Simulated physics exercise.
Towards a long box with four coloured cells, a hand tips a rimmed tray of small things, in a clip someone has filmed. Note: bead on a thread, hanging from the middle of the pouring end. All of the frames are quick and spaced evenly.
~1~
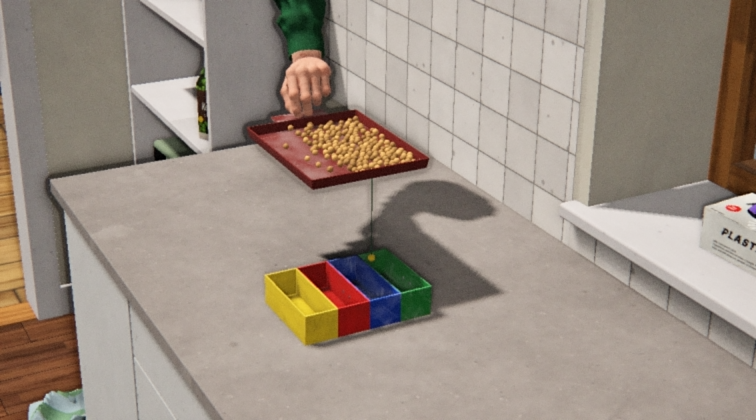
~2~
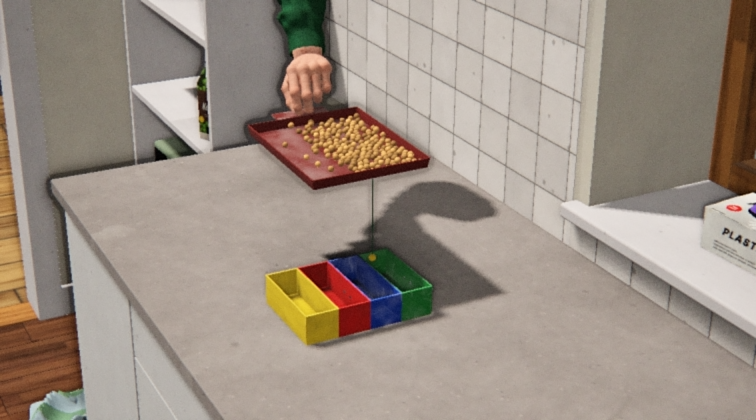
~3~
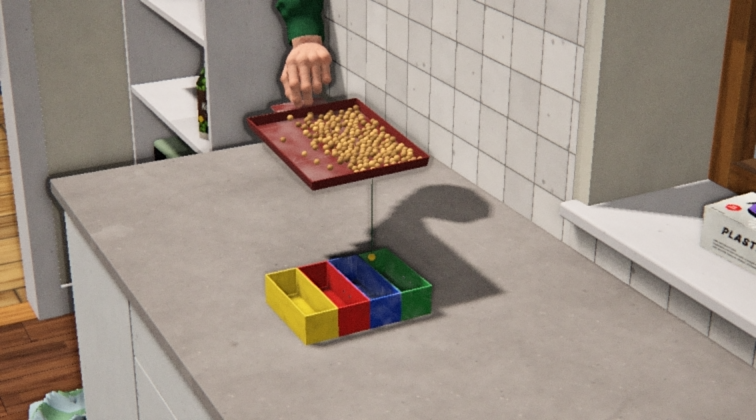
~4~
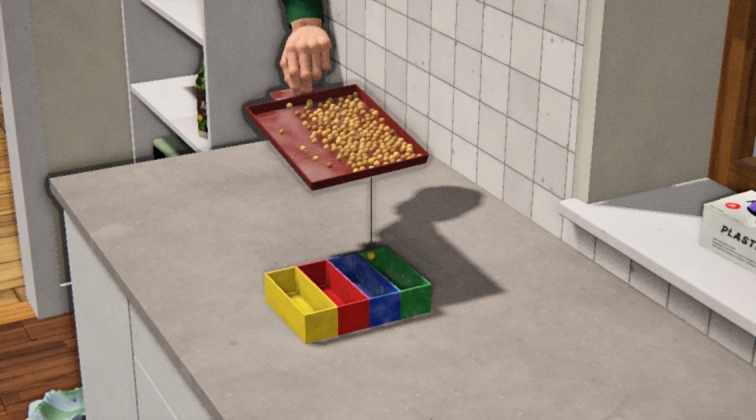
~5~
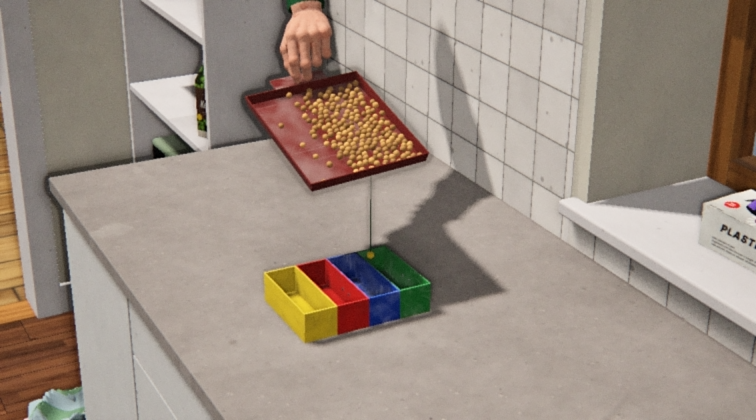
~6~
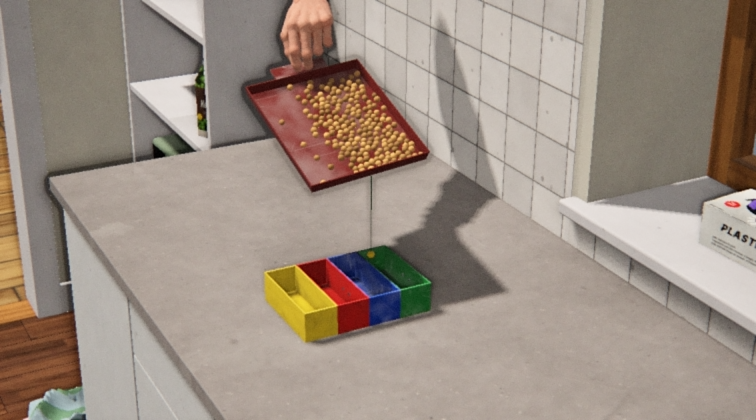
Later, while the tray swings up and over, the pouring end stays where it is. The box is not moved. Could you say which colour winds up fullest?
The red cell winds up fullest.
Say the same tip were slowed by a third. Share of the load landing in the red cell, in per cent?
Around 40 in every hundred.
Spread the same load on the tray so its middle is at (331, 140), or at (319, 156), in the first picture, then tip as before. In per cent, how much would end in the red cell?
It would be roughly 40 per cent for the first and roughly 40 per cent for the second.
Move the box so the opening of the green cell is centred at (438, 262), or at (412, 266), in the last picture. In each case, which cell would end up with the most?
So it would be the yellow cell first and the yellow one after that.
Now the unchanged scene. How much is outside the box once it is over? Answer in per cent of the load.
Share: Approx. 10 %.
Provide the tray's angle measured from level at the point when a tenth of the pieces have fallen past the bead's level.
The angle is roughly 80° at that point.
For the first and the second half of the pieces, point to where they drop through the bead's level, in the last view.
It passes near (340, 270) first and then near (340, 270).
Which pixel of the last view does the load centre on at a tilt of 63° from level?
Near (349, 165).
Soon, tray tipped steeply; nearly all on the tray; a stray few in the red cell; a stray few in the blue cell; a small part falling or outside the box.
A while on, tray tipped right over; about a quarter on the tray; about a quarter in the red cell; a small part in the blue cell; a small part in the yellow cell; a stray few in the green cell; about a third falling or outside the box.
Towards the end, tray tipped past a quarter turn; about half in the red cell; about a quarter in the blue cell; about a quarter in the yellow cell; a small part in the green cell; a small part falling or outside the box.
Finally, tray tipped past a quarter turn; about half in the red cell; about a quarter in the blue cell; about a quarter in the yellow cell; a small part in the green cell; a small part outside the box.
